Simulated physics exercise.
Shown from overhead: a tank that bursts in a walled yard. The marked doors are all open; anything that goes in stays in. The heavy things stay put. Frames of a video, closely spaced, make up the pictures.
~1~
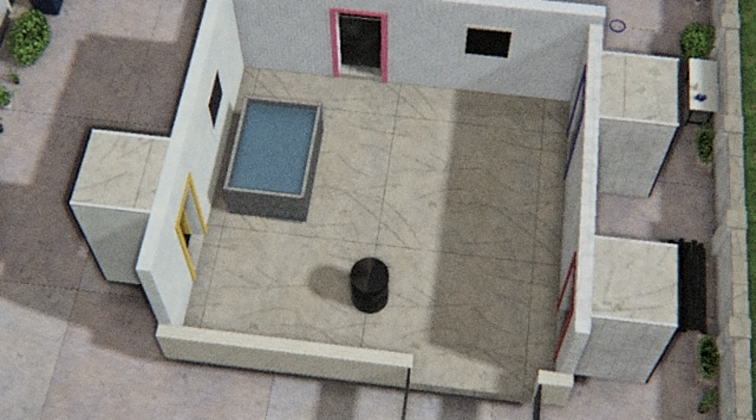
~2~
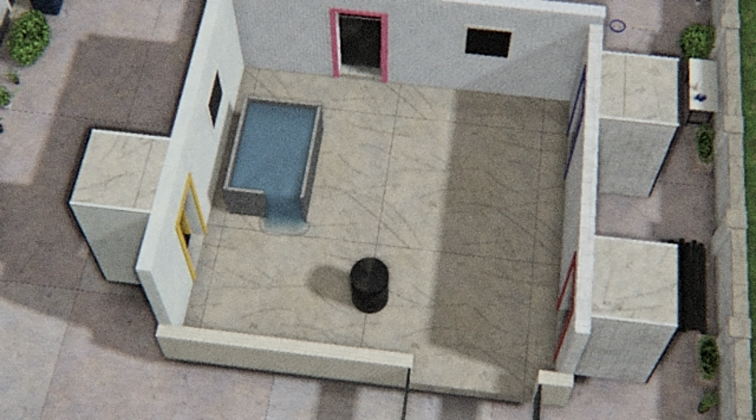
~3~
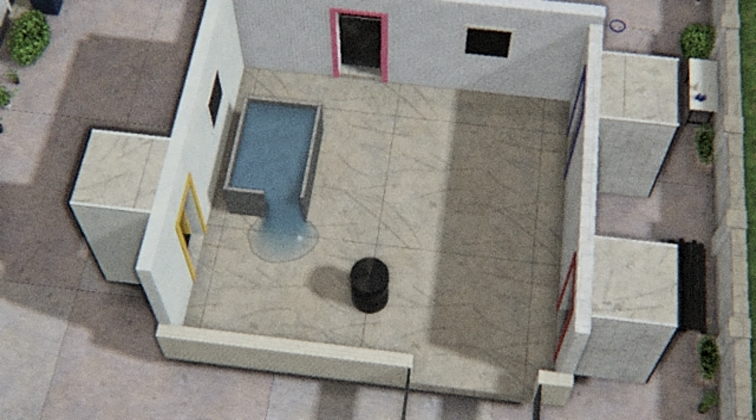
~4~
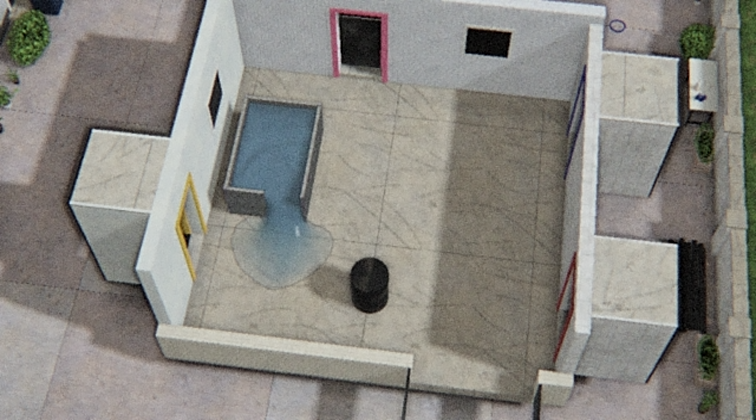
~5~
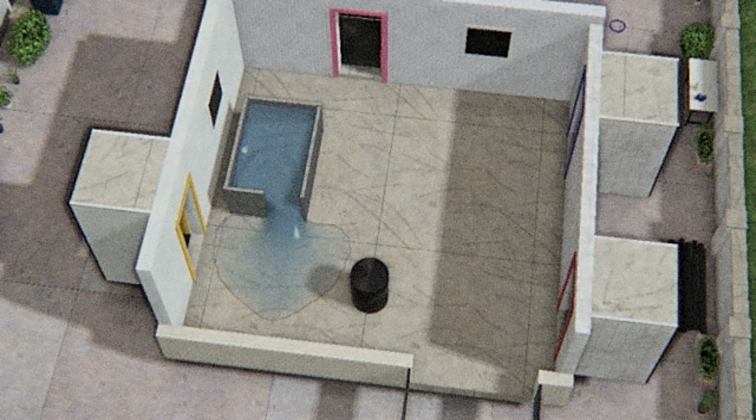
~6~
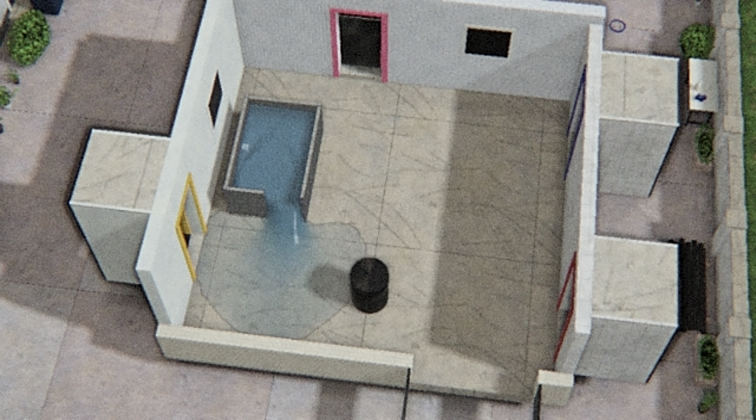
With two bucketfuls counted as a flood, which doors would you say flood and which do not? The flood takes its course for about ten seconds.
I would say the pink door does not; the red door does not; the yellow door floods; the blue door does not.
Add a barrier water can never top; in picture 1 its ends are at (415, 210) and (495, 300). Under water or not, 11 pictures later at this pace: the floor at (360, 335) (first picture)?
That spot would be inundated.
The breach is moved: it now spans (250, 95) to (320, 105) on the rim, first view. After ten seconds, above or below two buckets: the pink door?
Pink: Above the limit.
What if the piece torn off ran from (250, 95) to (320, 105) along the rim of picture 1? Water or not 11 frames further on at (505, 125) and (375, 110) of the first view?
In the order asked: The first spot is swamped and the second is swamped.
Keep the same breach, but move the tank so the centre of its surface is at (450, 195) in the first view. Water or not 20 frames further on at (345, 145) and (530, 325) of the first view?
The first spot is spared, the second swamped.
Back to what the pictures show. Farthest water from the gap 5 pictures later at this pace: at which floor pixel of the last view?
Look around (395, 367).
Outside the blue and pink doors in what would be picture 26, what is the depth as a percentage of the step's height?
The first sits near 0 in a hundred and the second near 0 in a hundred.
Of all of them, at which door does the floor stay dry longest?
I'd go with the pink-painted one.
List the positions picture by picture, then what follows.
The open tank at (274, 148) is whole and still, in the first picture.
Water pours out at (285, 208) and has run to (263, 225), in the second picture.
The front is at (267, 256), out from the gap at (285, 210), in the third picture.
Water pours out at (285, 211) and has run to (273, 286), in the fourth picture.
The front is at (274, 316), out from the gap at (285, 211), in the fifth picture.
Water pours out at (285, 210) and has run to a hidden place, in the sixth picture.
A moment on, water covers 20 % of the floor; the pink door not reached, the red door not reached, the yellow door under two buckets in, the blue door not reached.
Next, water covers 30 % of the floor; the pink door not reached, the red door not reached, the yellow door under two buckets in, the blue door not reached.
Then, water covers 45 % of the floor; the pink door not reached, the red door wet at the sill, nothing in, the yellow door under two buckets in, the blue door not reached.
Later, water covers 65 % of the floor; the pink door not reached, the red door under two buckets in, the yellow door over two buckets in, the blue door wet at the sill, nothing in.
In the end, water covers 90 % of the floor; the pink door wet at the sill, nothing in, the red door under two buckets in, the yellow door over two buckets in, the blue door wet at the sill, nothing in.
